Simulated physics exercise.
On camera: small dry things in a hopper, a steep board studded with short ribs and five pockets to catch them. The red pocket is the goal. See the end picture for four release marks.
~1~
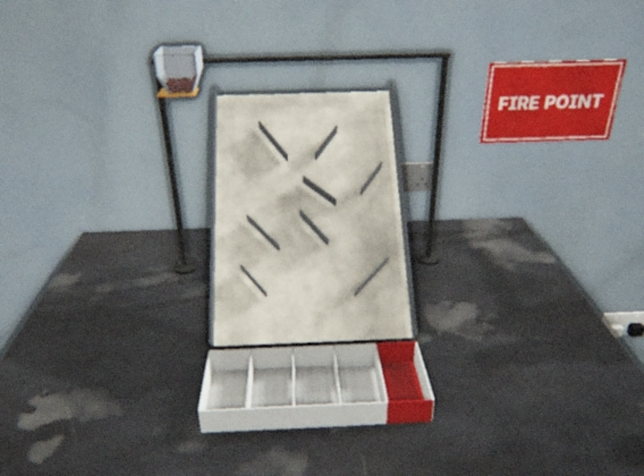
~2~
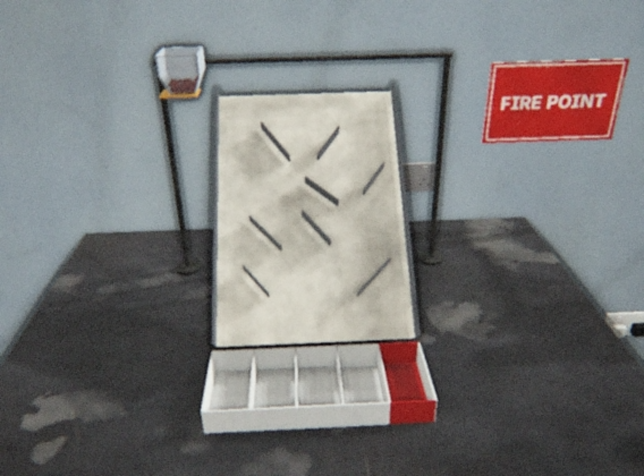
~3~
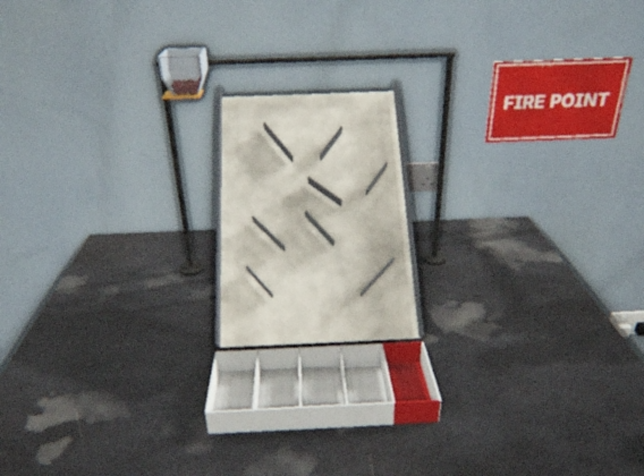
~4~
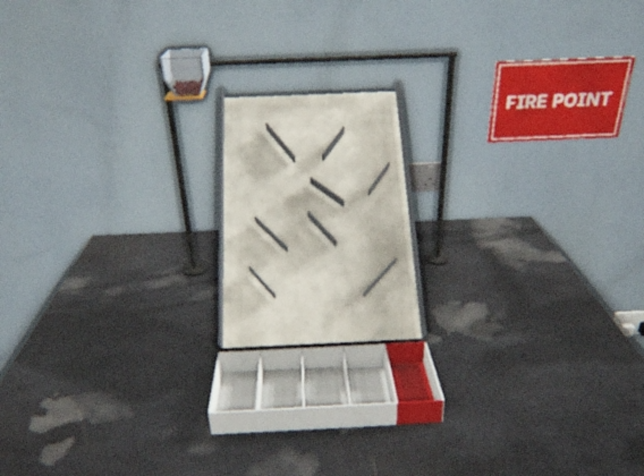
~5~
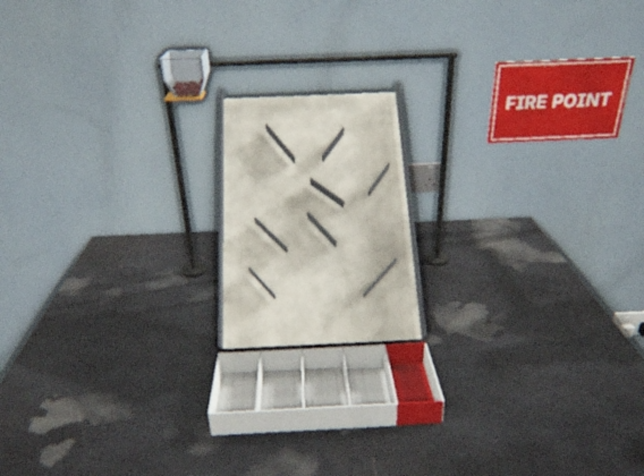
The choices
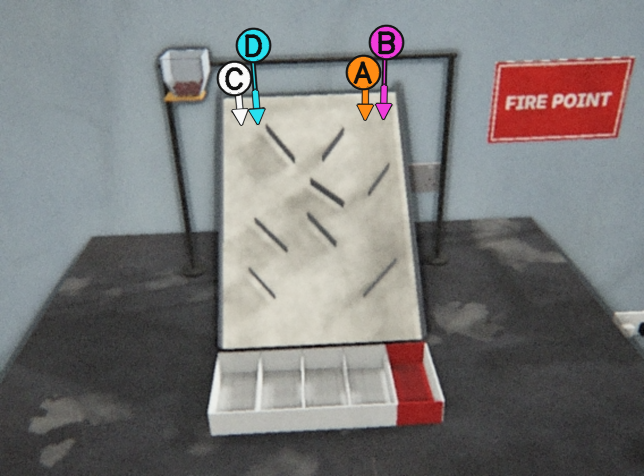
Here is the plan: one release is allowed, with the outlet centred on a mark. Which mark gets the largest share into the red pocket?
B is best.
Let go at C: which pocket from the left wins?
The first.
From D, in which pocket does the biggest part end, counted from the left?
The first from the left.
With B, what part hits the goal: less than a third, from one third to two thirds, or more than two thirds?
Mark B gives from one third to two thirds.
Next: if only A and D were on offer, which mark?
That is mark A.
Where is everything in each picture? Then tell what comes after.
In the first picture, hopper near (182, 86), kidney beans, door shut.
In the second picture, ribs (261, 122) to (289, 155), (318, 154) to (339, 126), (305, 177) to (339, 200).
In the third picture, ribs (367, 189) to (387, 162), (252, 216) to (284, 247), (305, 211) to (334, 241).
In the fourth picture, ribs (249, 267) to (275, 295), (365, 293) to (397, 258).
In the fifth picture, red pocket near (420, 412), number 5 of 5 from the left.
On the marked copy, mark A meets the board at (365, 114); mark B meets the board at (383, 113); mark C meets the board at (240, 119); mark D meets the board at (257, 118).
With A, a small share in the red pocket, the bulk in other pockets, only a few outside the box.
With B, close to half in the red pocket, close to half in other pockets.
With C, only a few in the red pocket, all but a few in other pockets.
With D, none at all in the red pocket, all but a few in other pockets.
